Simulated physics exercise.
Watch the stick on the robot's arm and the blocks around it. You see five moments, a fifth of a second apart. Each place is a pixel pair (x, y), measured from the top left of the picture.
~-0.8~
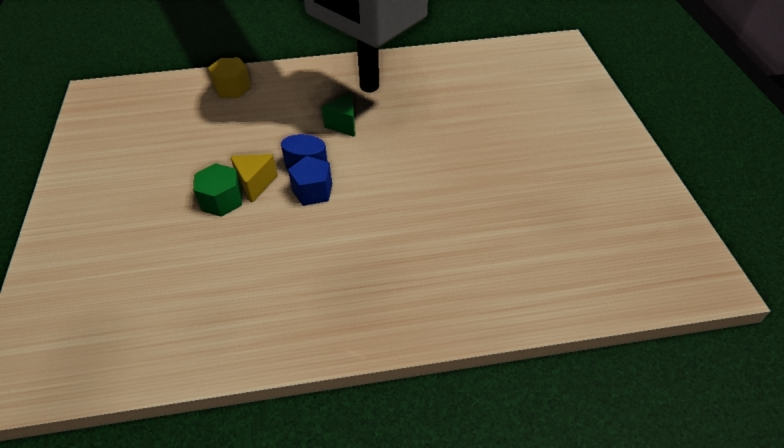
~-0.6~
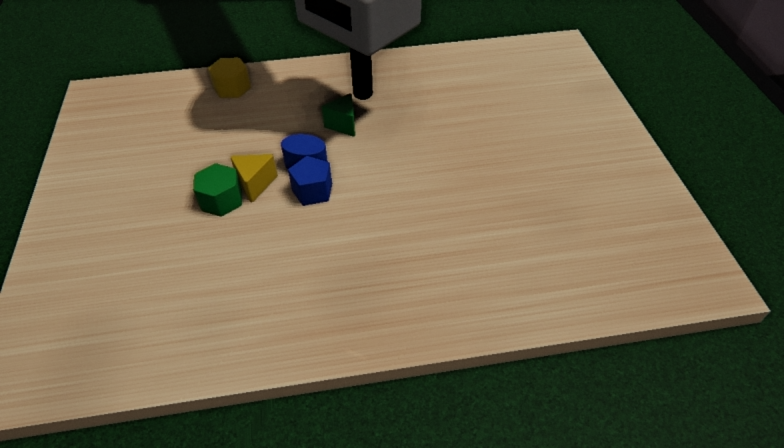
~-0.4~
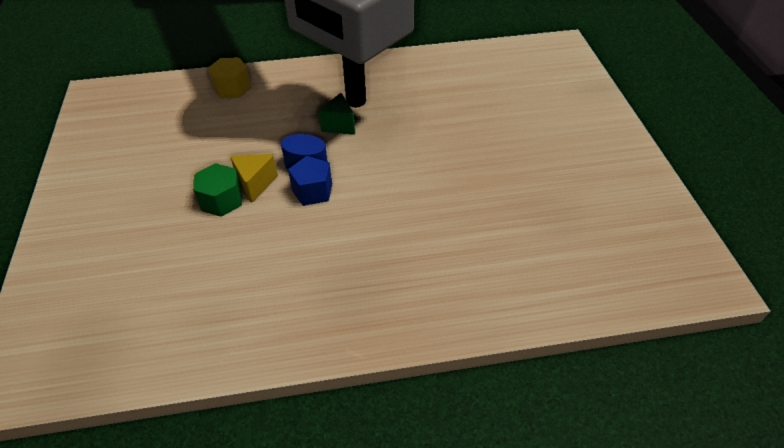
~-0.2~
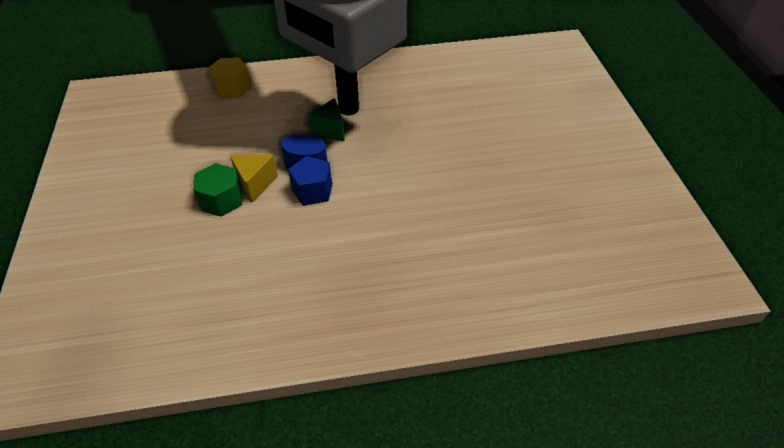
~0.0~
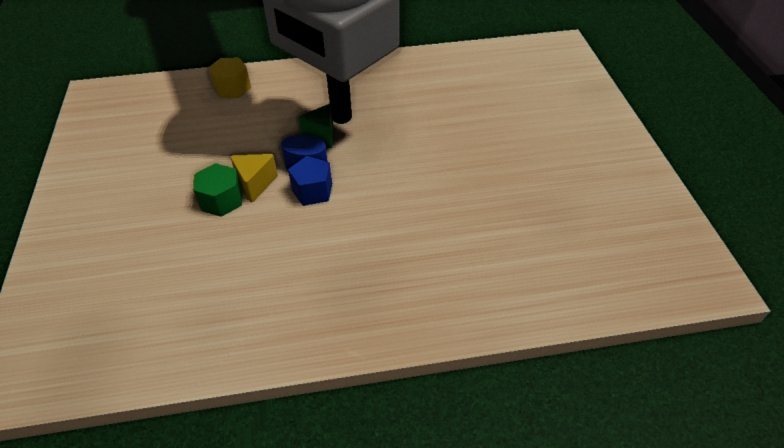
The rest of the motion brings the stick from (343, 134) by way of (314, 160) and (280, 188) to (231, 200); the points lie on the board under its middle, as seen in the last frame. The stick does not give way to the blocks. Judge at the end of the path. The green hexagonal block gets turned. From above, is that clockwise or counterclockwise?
Short answer: Counterclockwise.
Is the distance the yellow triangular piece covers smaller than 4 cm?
No, I don't think so.
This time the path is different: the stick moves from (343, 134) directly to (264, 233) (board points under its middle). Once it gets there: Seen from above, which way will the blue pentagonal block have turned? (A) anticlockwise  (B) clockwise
Correct choice: A.
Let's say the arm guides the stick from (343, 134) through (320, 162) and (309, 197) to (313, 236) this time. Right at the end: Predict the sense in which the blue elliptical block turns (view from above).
It makes a clockwise turn.
What follows on the original path. One third of the way, stick (311, 146); yellow triangular piece (247, 164); blue elliptical block (288, 153), turned 15° clockwise; green triangular piece (305, 120), turned 35° clockwise.
Two thirds of the way, stick (276, 174); green hexagonal block (196, 187), turned 15° anticlockwise; yellow triangular piece (219, 162), turned 30° anticlockwise; blue elliptical block (249, 163), turned 105° clockwise; green triangular piece (305, 120), turned 35° clockwise.
At the end, stick (226, 185); green hexagonal block (190, 189), turned 25° anticlockwise; yellow triangular piece (195, 154), turned 15° anticlockwise; blue elliptical block (226, 159), turned 140° clockwise; green triangular piece (305, 120), turned 35° clockwise.
